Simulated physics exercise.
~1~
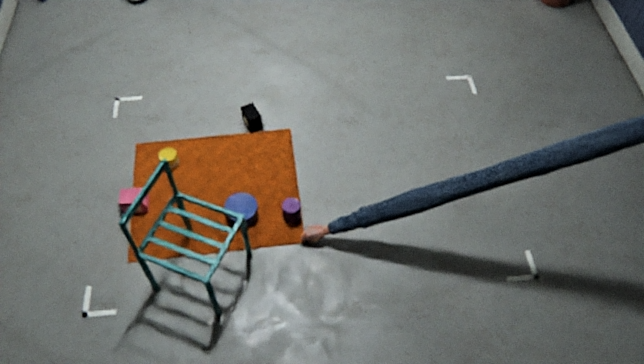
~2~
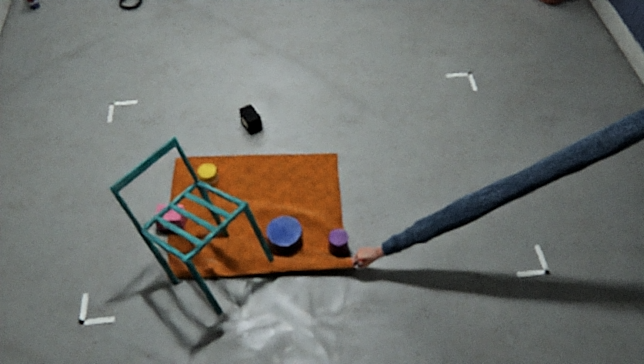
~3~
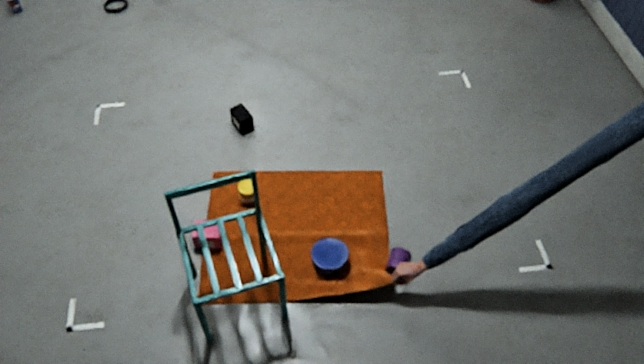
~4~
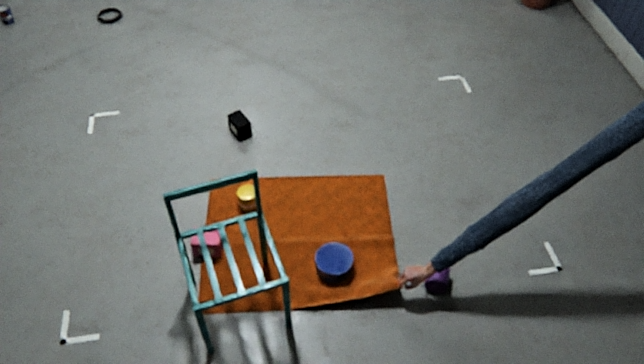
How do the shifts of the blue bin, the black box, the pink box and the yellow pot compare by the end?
The blue bin, the pink box and the yellow pot all end up far from where they began, while the black box barely shifts.
